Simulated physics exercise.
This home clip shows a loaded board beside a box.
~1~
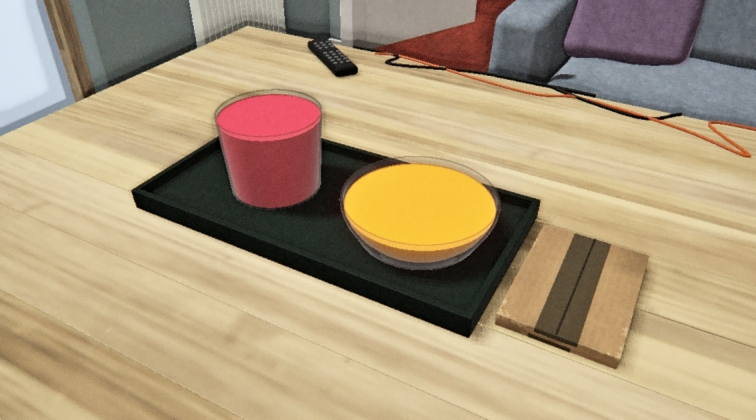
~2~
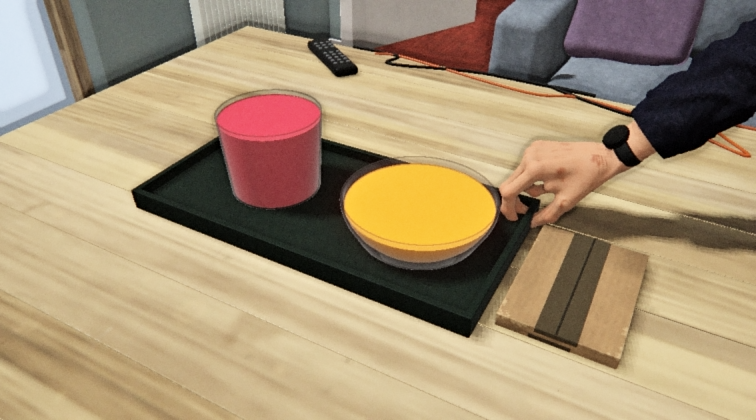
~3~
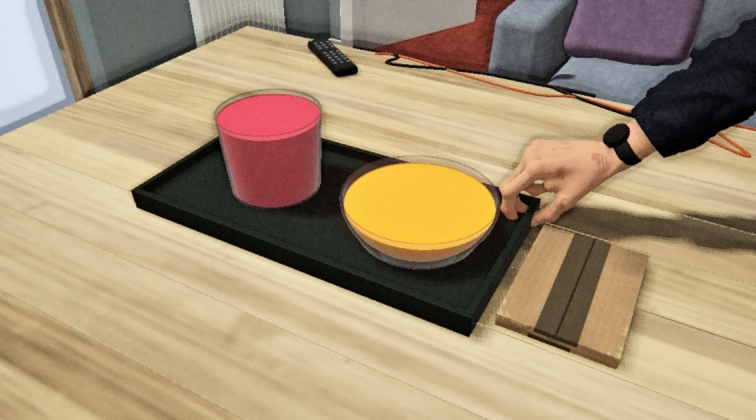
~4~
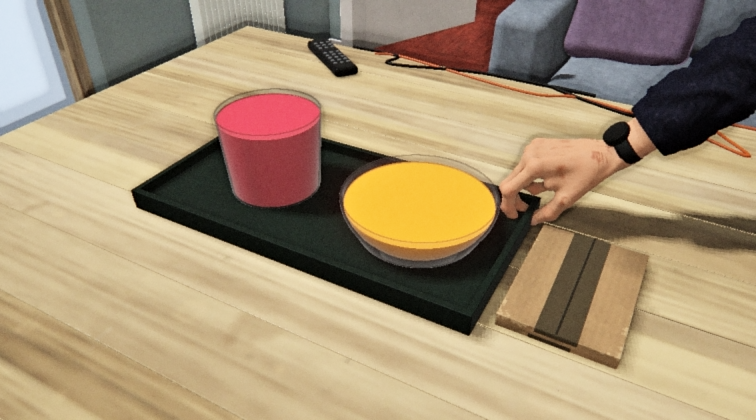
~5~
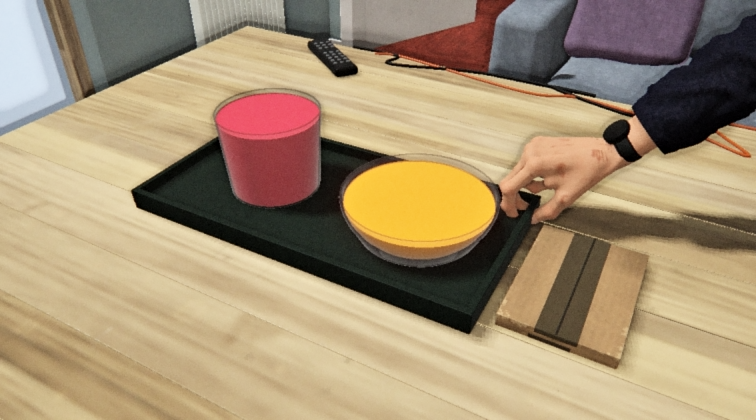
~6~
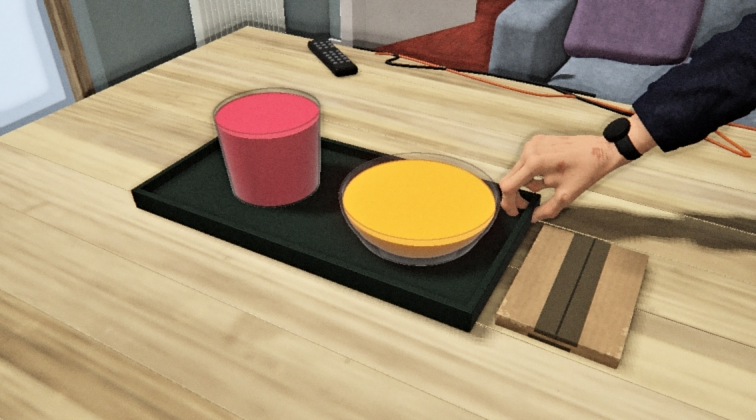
A hand reached in from the right and took hold of the end of a black tray holding a red tub and a yellow dish, then raised it very slightly beside a wooden box.
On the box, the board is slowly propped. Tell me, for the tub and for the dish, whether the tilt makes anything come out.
My prediction: On the left the tub: Watch it keep its liquid. On the right the dish: Watch it keep its liquid.
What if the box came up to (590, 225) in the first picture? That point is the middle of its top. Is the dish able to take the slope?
My call: It overflows.
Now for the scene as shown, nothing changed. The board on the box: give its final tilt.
About 2°.
Next, the board slopes by about 2°; tub, its rim is dry; dish, its rim is dry.
After that, the board slopes by about 3°; tub, its rim is dry; dish, its rim is dry.
Finally, the board slopes by about 2°, resting on the box; tub, its rim is dry; dish, its rim is dry.
